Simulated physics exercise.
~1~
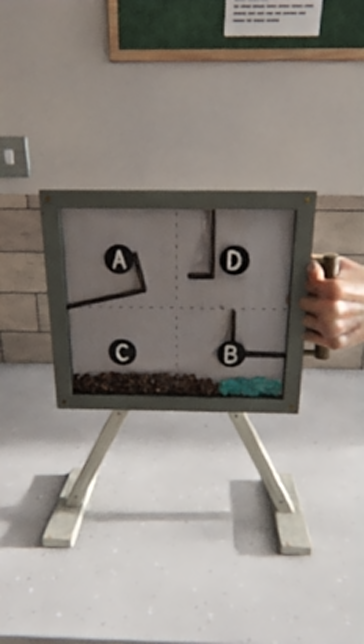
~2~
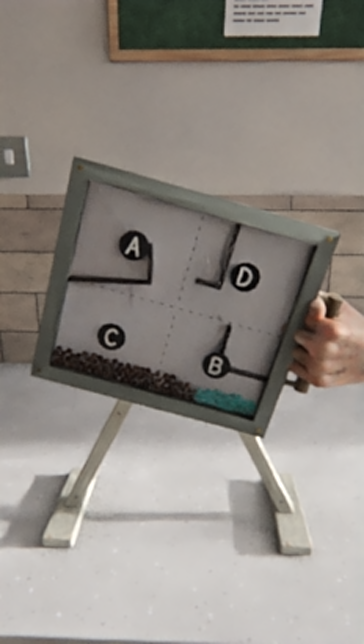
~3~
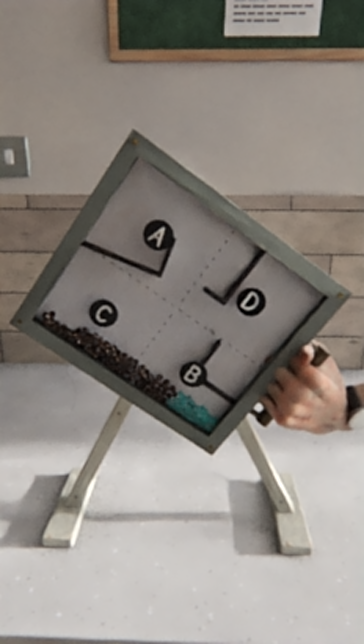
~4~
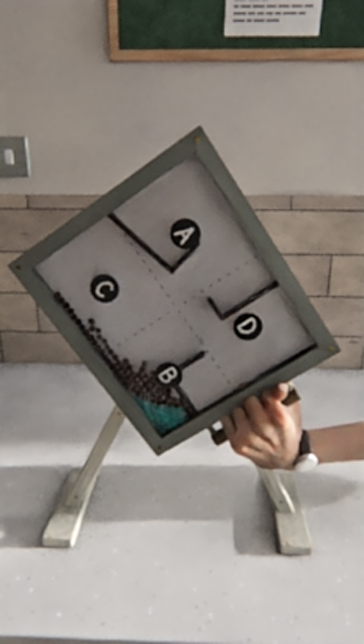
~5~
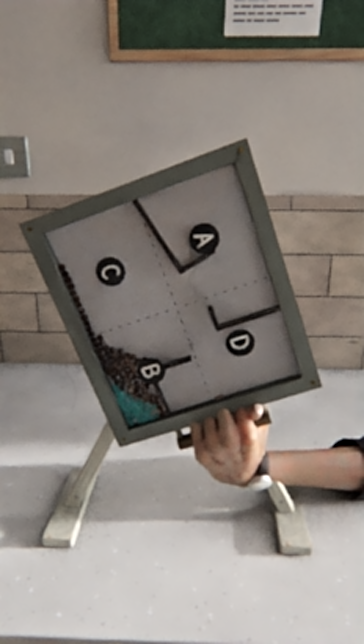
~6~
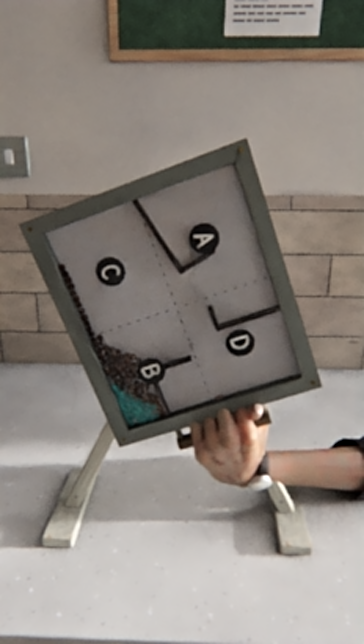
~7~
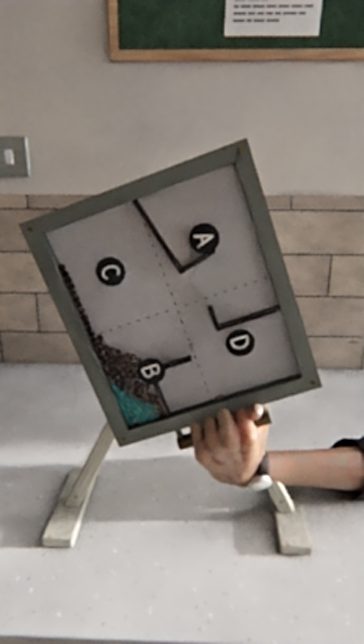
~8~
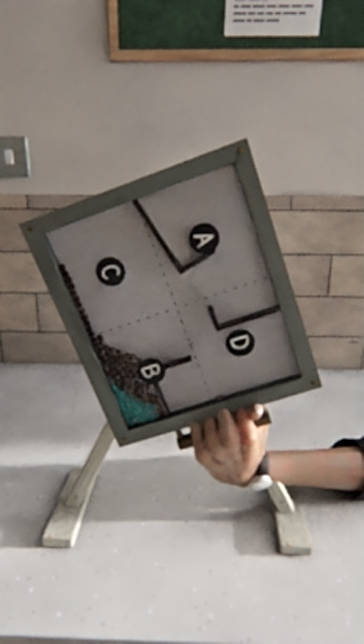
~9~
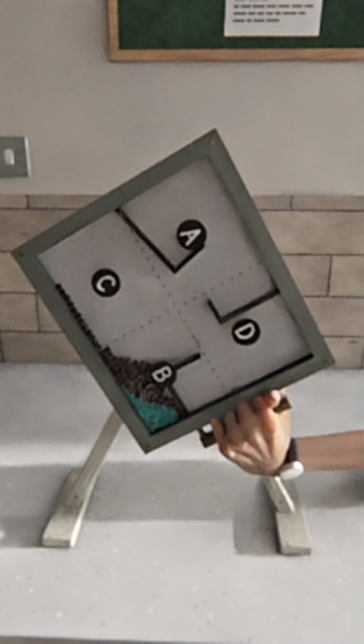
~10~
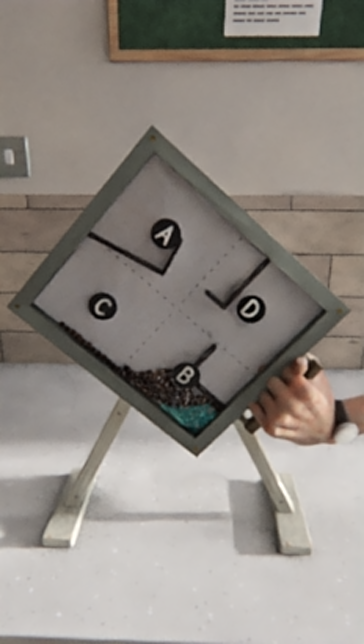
A hand turned a square, clear-faced box clockwise on its stand, and the dark and turquoise beads slid toward the corner by B. After a pause, it swung the box partway back, leaving it tilted with the turquoise beads still beside B.
